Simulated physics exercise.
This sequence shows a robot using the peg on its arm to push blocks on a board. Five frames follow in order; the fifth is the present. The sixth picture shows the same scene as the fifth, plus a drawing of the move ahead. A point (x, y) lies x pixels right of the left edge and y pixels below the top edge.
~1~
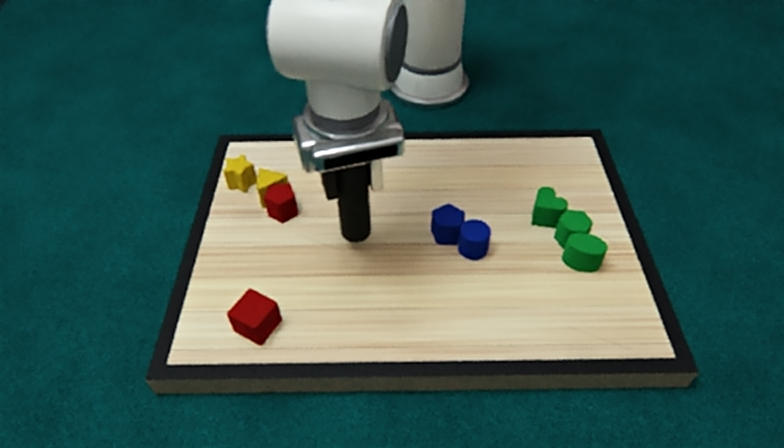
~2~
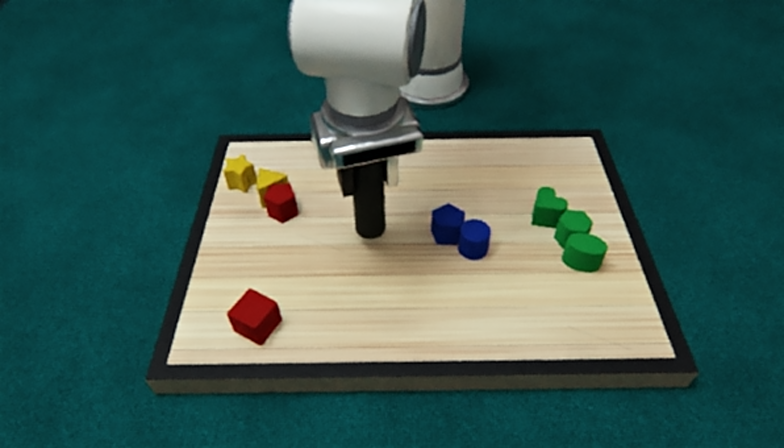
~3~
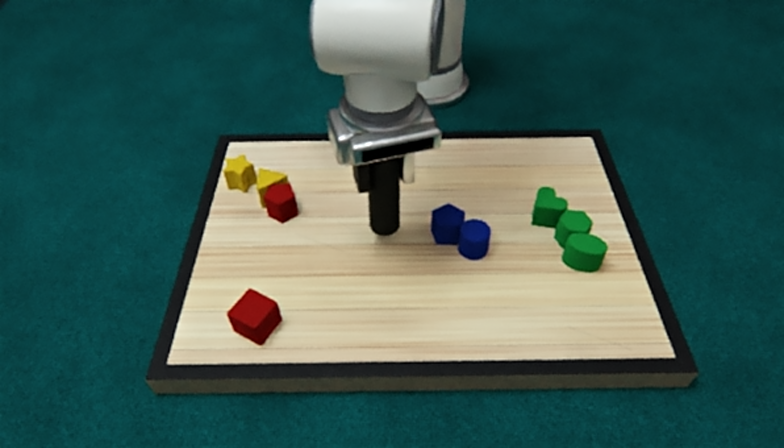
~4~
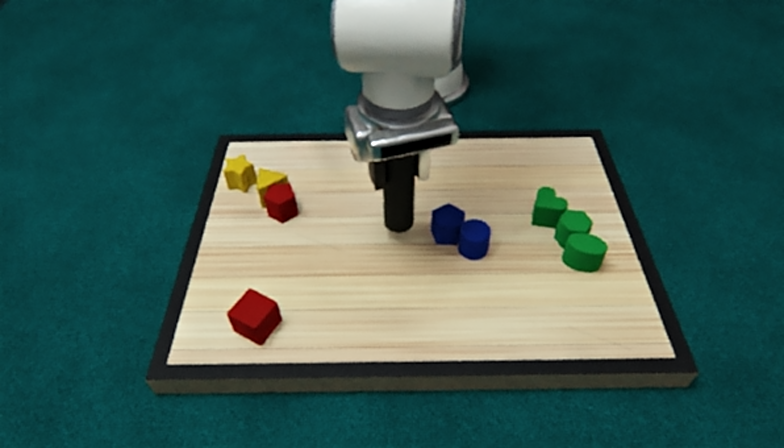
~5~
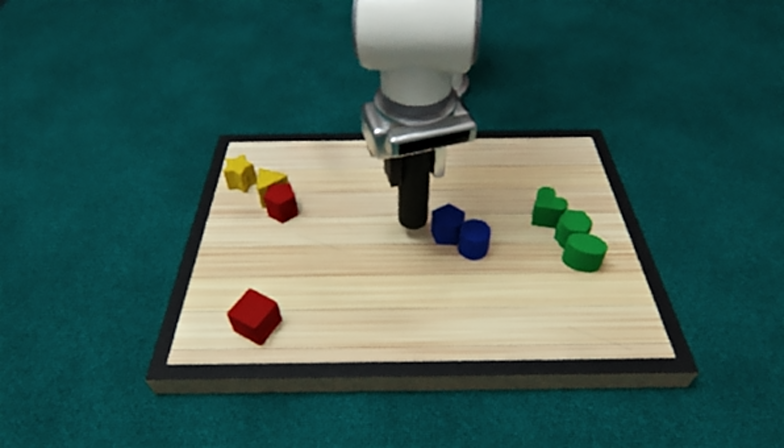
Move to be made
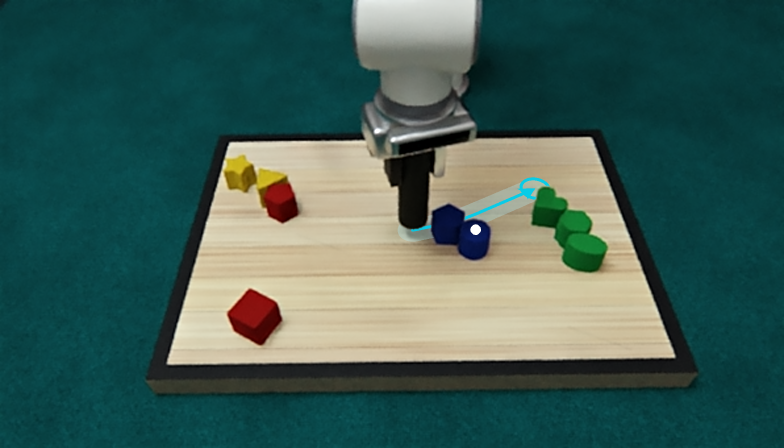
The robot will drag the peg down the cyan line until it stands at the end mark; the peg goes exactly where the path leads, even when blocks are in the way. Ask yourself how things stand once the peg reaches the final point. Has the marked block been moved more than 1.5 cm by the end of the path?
Yes, I think so.
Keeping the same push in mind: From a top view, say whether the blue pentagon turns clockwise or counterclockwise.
My answer: Clockwise.
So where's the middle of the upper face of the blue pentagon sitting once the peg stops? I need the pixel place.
It should be at about (495, 214).
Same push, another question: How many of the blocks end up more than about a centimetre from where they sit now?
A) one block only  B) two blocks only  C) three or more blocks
My answer is option B.
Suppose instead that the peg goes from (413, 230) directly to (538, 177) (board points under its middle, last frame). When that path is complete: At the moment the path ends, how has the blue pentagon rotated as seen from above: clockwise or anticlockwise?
It ends up turned clockwise.
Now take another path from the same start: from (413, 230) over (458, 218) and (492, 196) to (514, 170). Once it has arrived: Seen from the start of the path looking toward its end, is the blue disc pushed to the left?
No - that is not the case.
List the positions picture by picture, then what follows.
Peg's lower end at (356, 231); blue pentagon at (449, 215); blue disc at (476, 230); green heart-shaped block at (551, 199), in the first frame.
Peg at (371, 228); blocks still, in the second frame.
Peg at (385, 225); blocks still, in the third frame.
Peg at (399, 222); blocks still, in the fourth frame.
Peg at (413, 219); blue pentagon at (449, 215); blue disc at (476, 230); green heart-shaped block at (551, 199), in the fifth frame.
Drawn move, from (413, 230) over (479, 213) to (535, 188); the dot is on the blue disc.
The first path, step by step. One third of the way, peg at (460, 209); blue pentagon at (488, 214), turned 65° clockwise; blue disc at (491, 236).
Two thirds of the way, peg at (500, 193); blue pentagon at (495, 214), turned 80° clockwise; blue disc at (491, 236).
At the end, peg at (538, 177); blue pentagon at (495, 214), turned 80° clockwise; blue disc at (491, 236); green heart-shaped block still.
